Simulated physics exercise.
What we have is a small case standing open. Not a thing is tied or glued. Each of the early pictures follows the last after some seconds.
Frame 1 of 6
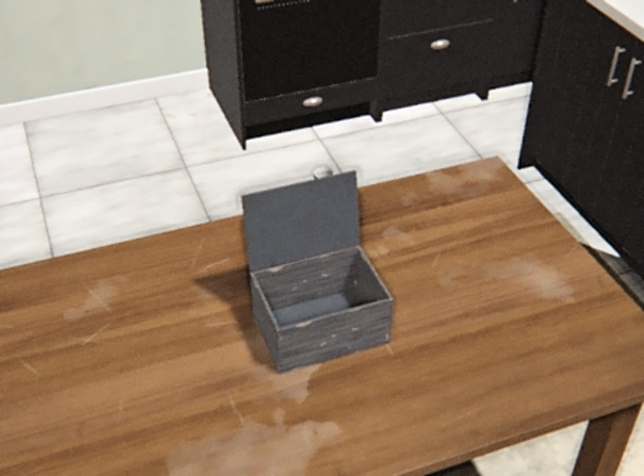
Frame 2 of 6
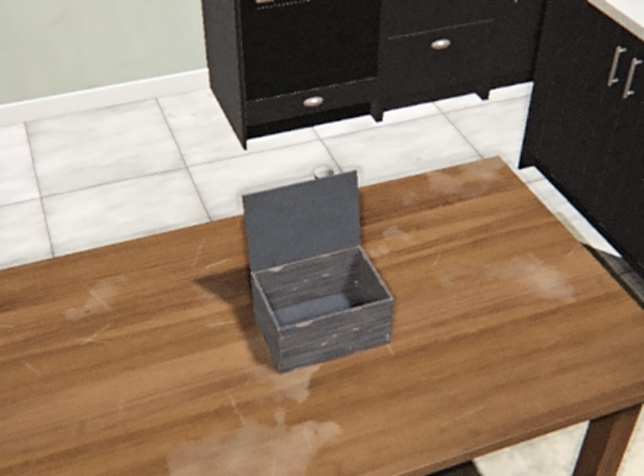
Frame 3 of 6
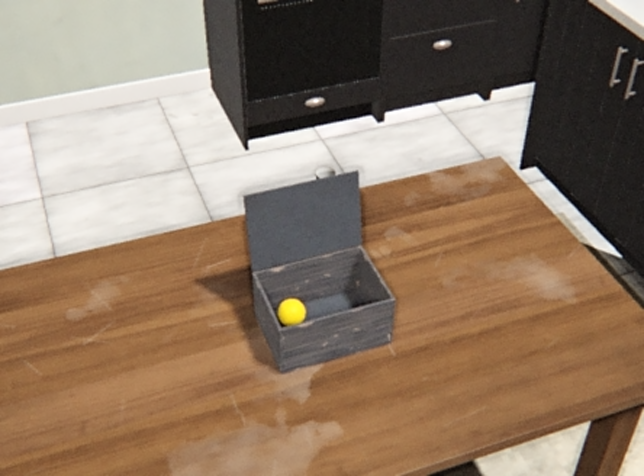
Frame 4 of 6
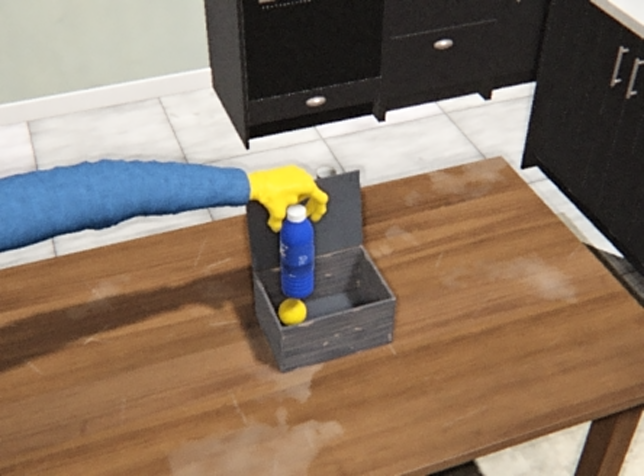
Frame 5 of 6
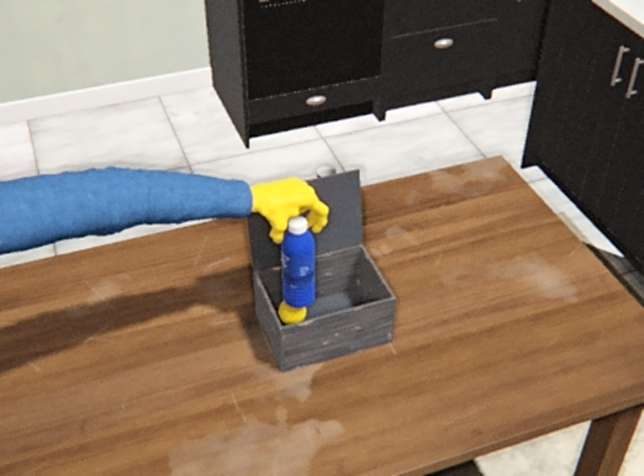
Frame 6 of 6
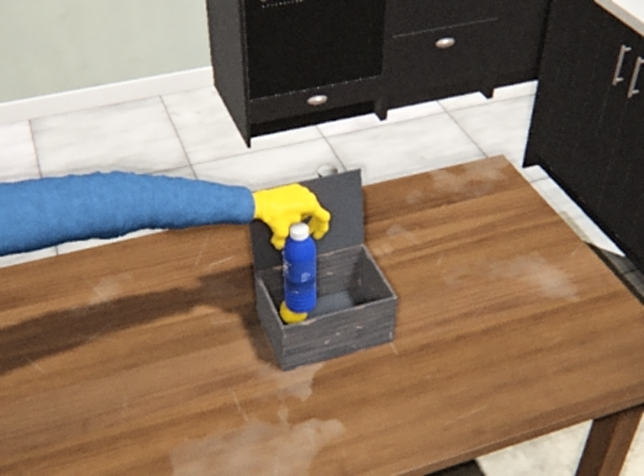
To begin with, a small gray case stands open and empty on a wooden table, and then a yellow lemon is in it. A blue-sleeved arm with a yellow glove reaches in from the left, holding a blue bottle above the lemon, and lowers it slightly into the case, still gripping it.
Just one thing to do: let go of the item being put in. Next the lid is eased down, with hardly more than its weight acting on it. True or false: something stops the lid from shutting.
False.
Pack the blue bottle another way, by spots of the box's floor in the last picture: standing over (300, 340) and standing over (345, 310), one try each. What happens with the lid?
On the first go the lid remains open a bit, and on the second go it remains open a bit.
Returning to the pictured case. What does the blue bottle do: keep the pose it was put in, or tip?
It tips.
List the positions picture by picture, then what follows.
In the first picture, the last thing is not in view yet.
In the second picture, the last thing is not in view yet.
In the third picture, the last thing is not in view yet; yellow lemon (292, 313).
In the fourth picture, on its way; blue bottle (297, 250); yellow lemon (292, 312).
In the fifth picture, on its way; blue bottle (298, 261).
In the sixth picture, put in, still held; blue bottle (300, 267).
Then, 1.10 s past the last view, lid starting down; blue bottle on its side near (338, 308); yellow lemon displaced about its own width.
Then, 1.80 s past the last view, lid 35° above the rim; blue bottle on its side near (338, 309); yellow lemon displaced about its own width.
Finally, lid shut; down or leaning hard in the box, blue bottle; yellow lemon still in place. Final places as the last picture's camera would see them, blue bottle near (337, 309).
